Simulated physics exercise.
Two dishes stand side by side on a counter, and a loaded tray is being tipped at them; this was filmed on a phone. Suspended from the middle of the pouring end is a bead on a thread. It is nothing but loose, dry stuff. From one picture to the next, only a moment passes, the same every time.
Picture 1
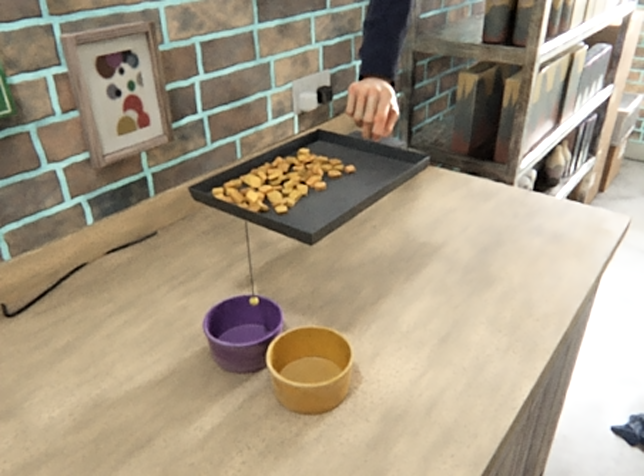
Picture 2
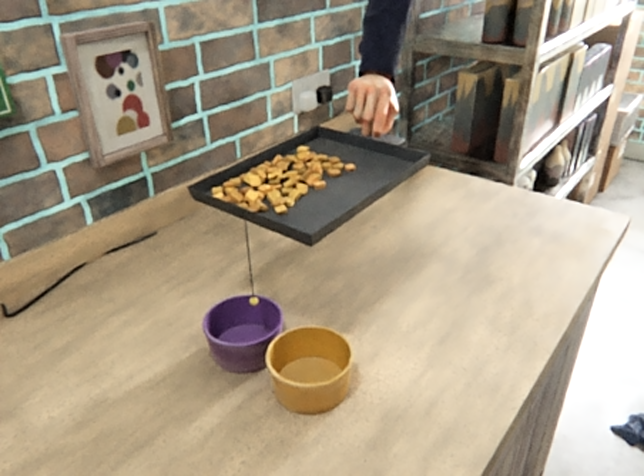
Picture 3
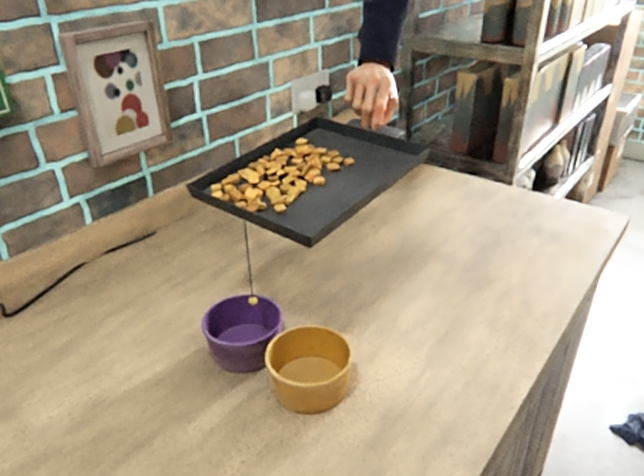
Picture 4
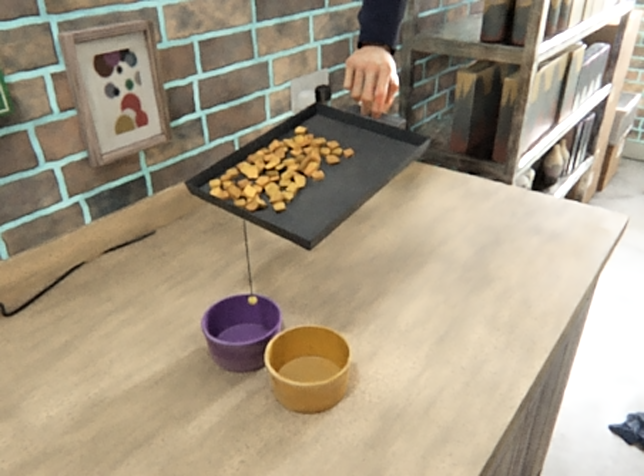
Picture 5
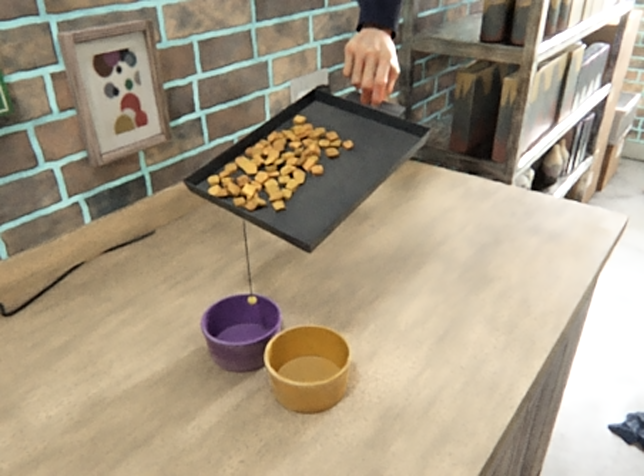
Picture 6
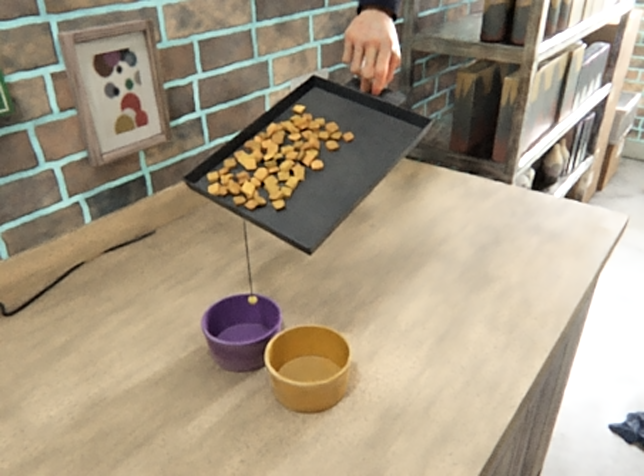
At first, a hand holds a black tray of cereal squares nearly level above a purple dish and a golden dish on a counter, with a bead hanging from a thread. Then the hand rises, gradually tilting the tray toward its near right corner, while the cereal stays bunched and both dishes remain empty.
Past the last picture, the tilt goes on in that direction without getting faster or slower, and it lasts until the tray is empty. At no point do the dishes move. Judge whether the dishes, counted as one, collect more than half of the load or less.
Catch: Above fifty percent.
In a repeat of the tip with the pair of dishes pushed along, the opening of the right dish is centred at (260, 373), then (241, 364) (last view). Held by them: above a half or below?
In the first position a minority, in the second a minority.
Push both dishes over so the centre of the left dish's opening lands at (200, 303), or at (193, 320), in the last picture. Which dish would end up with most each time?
First try, the rightmost dish; second try, the rightmost dish.
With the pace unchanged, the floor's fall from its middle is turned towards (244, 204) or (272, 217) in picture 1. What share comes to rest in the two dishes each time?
Shares: About 20 in a hundred, then about 60 in a hundred.
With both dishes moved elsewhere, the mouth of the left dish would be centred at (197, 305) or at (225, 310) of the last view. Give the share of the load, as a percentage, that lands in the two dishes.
First placement: Some 50 %; second placement: Some 90 %.
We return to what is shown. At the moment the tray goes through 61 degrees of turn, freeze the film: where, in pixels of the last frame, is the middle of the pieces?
Load centre: Approx. (285, 223).
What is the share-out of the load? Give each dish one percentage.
Roughly: Left 10 %, right 70 %.
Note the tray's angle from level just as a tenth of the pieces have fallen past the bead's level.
Somewhere around 75 degrees.
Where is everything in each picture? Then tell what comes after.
Corners of the pouring end near (192, 187) and (311, 231), level; middle of the load near (281, 179), cereal squares; left dish near (217, 352); right dish near (284, 392); bead on its thread near (254, 301), in the first frame.
Corners of the pouring end near (191, 186) and (311, 232), level; middle of the load near (280, 178), in the second frame.
Corners of the pouring end near (190, 184) and (310, 234), tipped barely, lowest at the right corner; middle of the load near (279, 174), in the third frame.
Corners of the pouring end near (189, 182) and (309, 238), tipped a little, lowest at the right corner; middle of the load near (278, 168), in the fourth frame.
Corners of the pouring end near (187, 180) and (309, 242), tipped a little, lowest at the right corner; middle of the load near (277, 162), in the fifth frame.
Corners of the pouring end near (186, 178) and (309, 245), tipped clearly, lowest at the right corner; middle of the load near (276, 157); left dish near (215, 351); right dish near (282, 391), in the sixth frame.
Shortly afterwards, tray tipped steeply; all but a few on the tray; only a few in the air.
Next, tray tipped right over; near half on the tray; near a quarter in the right dish; a little in the left dish; only a few outside both; a little in the air.
Some moments later, tray tipped past a quarter turn; near two thirds in the right dish; a little in the left dish; near a quarter outside both.
In the end, tray tipped past a quarter turn; near two thirds in the right dish; a little in the left dish; near a quarter outside both.
